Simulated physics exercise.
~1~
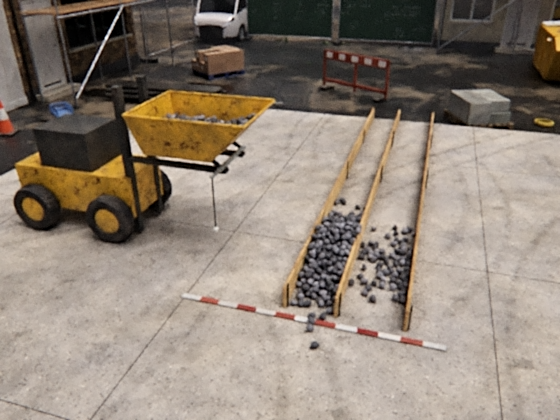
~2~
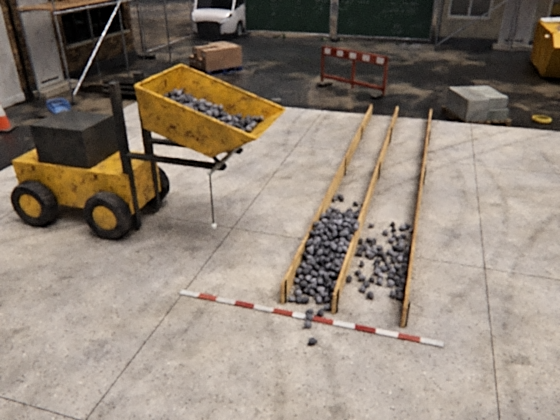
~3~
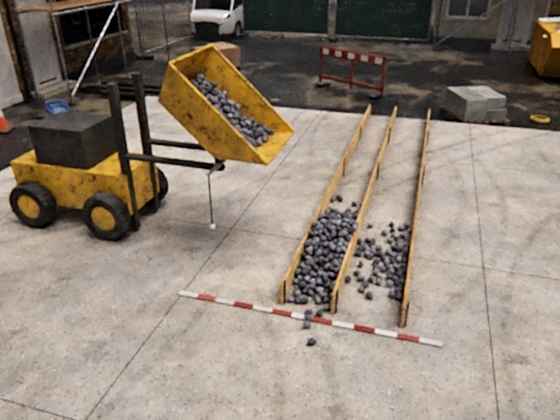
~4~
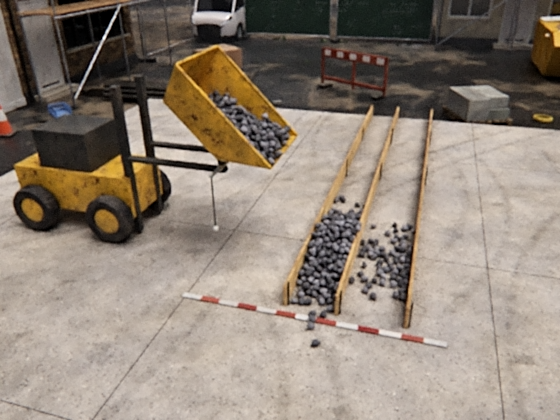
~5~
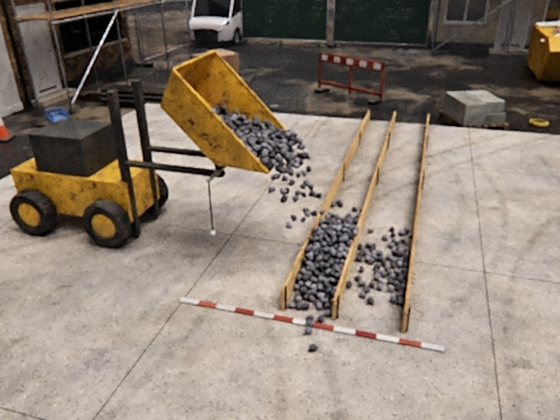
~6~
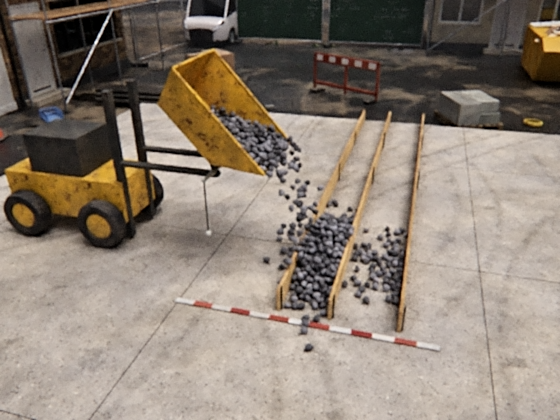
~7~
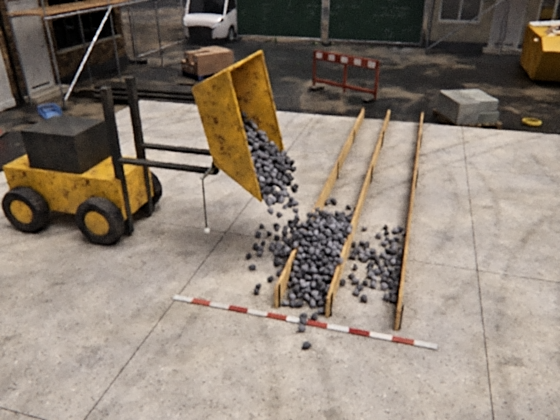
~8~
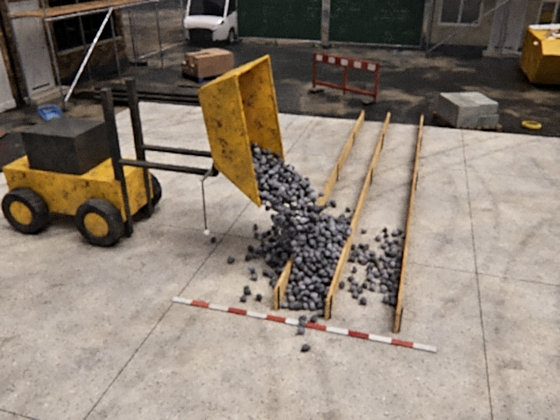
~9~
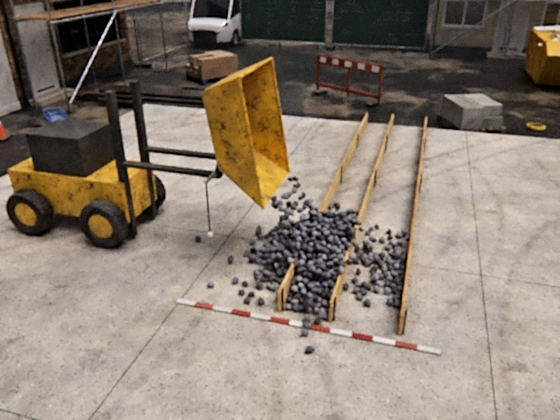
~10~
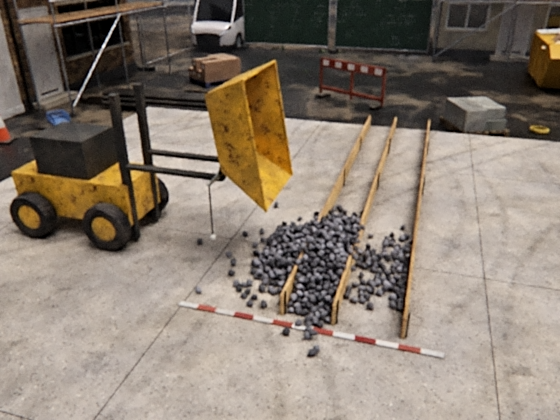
A yellow skip on a wheeled loader tips in stages, spilling grey stones around wooden planks.
